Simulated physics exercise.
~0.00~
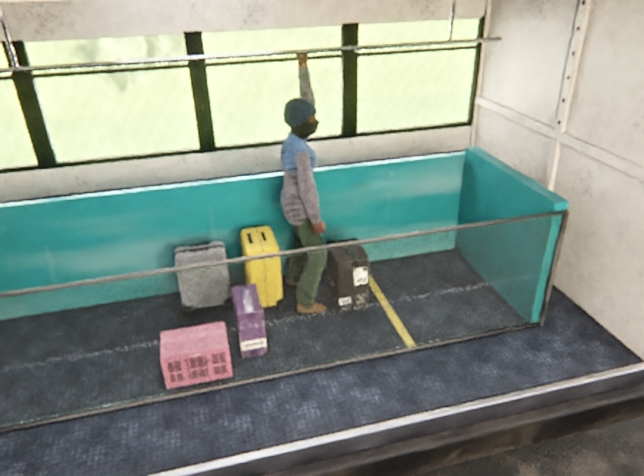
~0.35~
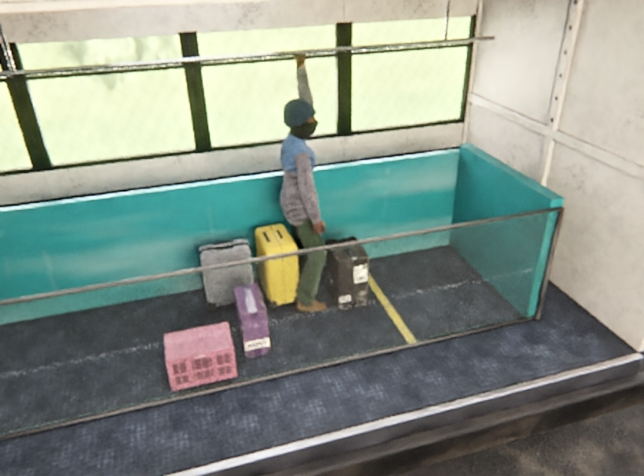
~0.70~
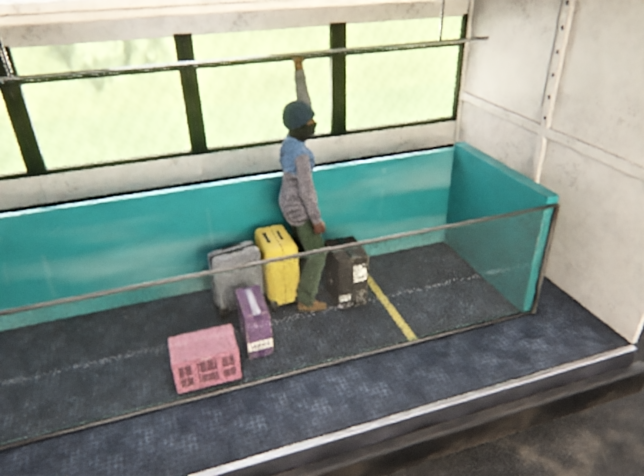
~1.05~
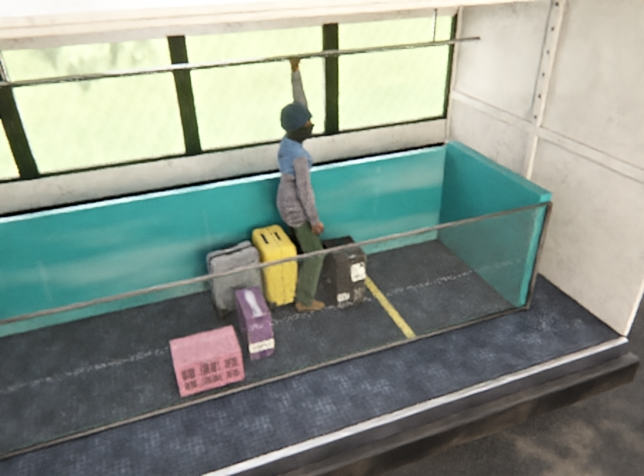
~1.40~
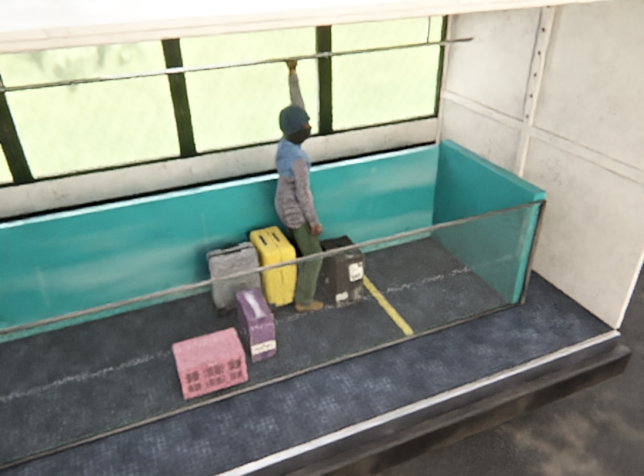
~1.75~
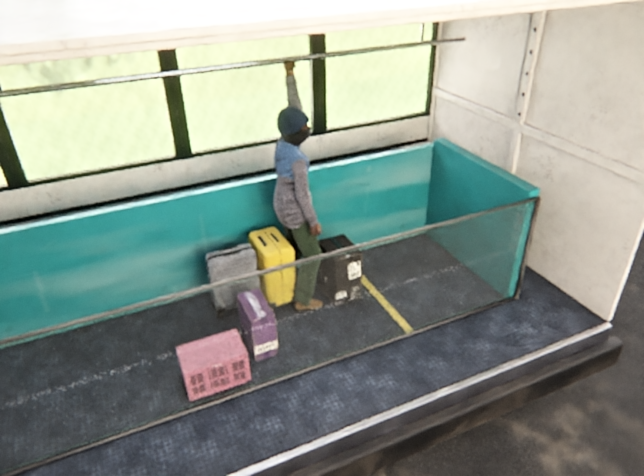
The clip opens on a bus bay with teal panels, where a passenger in a blue cap stands gripping an overhead rail, surrounded by a grey wheeled case, a yellow wheeled case, a purple carton, a pink crate and a black pack. The yellow case slides a short way right, toward the passenger's legs, and the grey case moves right as well. The grey case shifts slightly farther, beside the yellow one, and both stay upright. The other items keep their places while the view drifts gently. Everything finally rests short of the yellow floor line, the passenger still holding on.
